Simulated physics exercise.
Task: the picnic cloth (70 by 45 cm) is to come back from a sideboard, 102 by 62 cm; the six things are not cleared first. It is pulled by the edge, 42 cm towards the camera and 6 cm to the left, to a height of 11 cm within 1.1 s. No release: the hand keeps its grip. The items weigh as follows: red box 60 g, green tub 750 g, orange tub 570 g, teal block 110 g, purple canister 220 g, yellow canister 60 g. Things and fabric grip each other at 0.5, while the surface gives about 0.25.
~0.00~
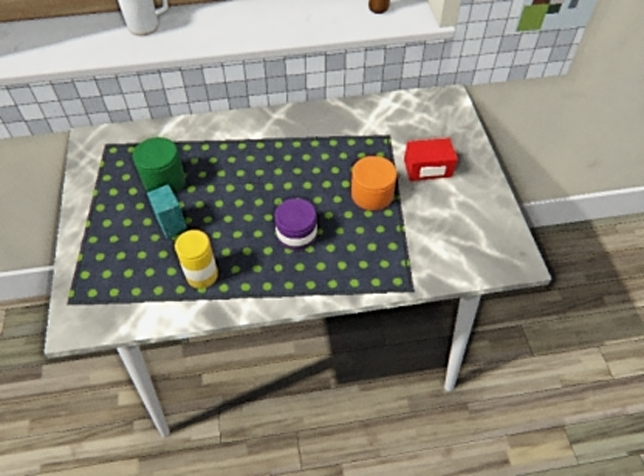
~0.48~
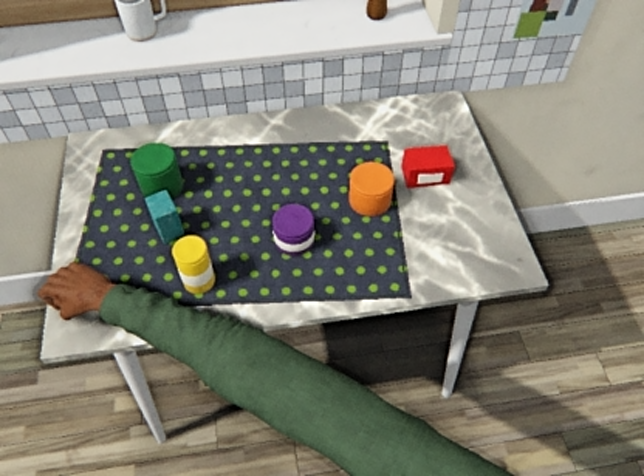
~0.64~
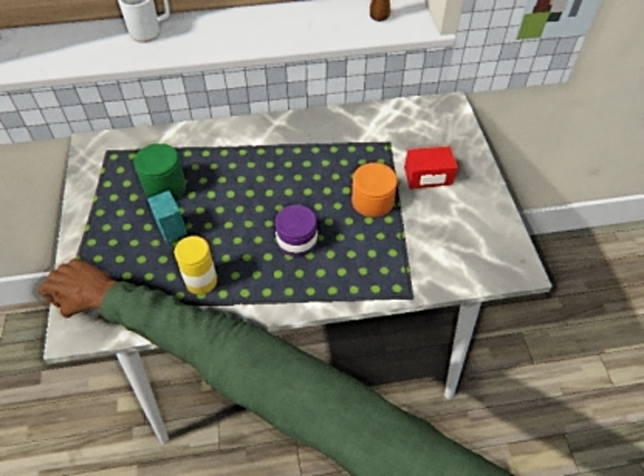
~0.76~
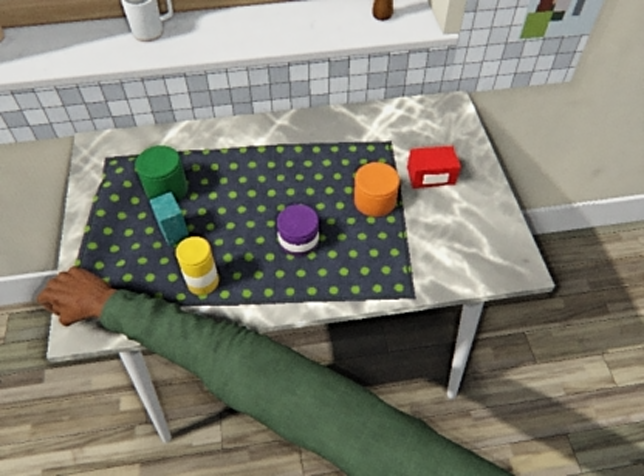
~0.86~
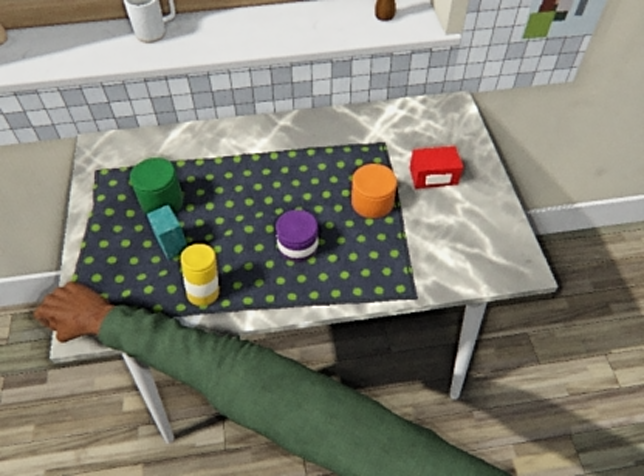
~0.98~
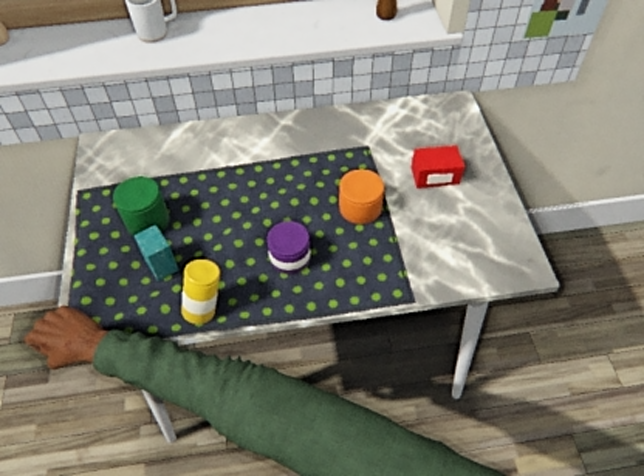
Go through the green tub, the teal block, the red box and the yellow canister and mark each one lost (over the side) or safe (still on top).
Marks: Green tub lost, teal block lost, red box safe, yellow canister lost.
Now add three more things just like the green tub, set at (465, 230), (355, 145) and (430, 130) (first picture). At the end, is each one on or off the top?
Taking them one by one: Is left on top, then is left on top, then is left on top.
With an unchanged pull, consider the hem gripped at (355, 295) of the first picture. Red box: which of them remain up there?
Result - red box is still up there.
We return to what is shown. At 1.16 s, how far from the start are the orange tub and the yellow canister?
For the orange tub, 10 centimetres, and for the yellow canister, 15 centimetres.
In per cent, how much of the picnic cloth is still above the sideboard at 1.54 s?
I'd estimate close to 45 per cent.
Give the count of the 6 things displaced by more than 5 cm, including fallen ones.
That gives 5.
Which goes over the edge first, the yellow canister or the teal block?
The yellow one goes first.
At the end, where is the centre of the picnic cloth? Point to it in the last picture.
Roughly at (159, 423) in the last picture.
After 1.2 s, 80 % of the picnic cloth is still over the top; green tub 22 cm off its start, teal block 19 cm off its start, yellow canister 14 cm off its start.
After 1.4 s, 60 % of the picnic cloth is still over the top; green tub 35 cm off its start, teal block 30 cm off its start, yellow canister on its side, 22 cm off its start.
After 1.5 s, 45 % of the picnic cloth is still over the top; green tub 44 cm off its start at (40, 324), teal block 38 cm off its start at (76, 368), yellow canister on its side, 33 cm off its start at (217, 440).
After 1.7 s, 35 % of the picnic cloth is still over the top; green tub on its side, 51 cm off its start, yellow canister over the edge, teal block 43 cm off its start.
After 3.3 s, 15 % of the picnic cloth is still over the top; green tub over the edge, yellow canister over the edge, teal block over the edge, red box 0 cm off its start at (439, 157).
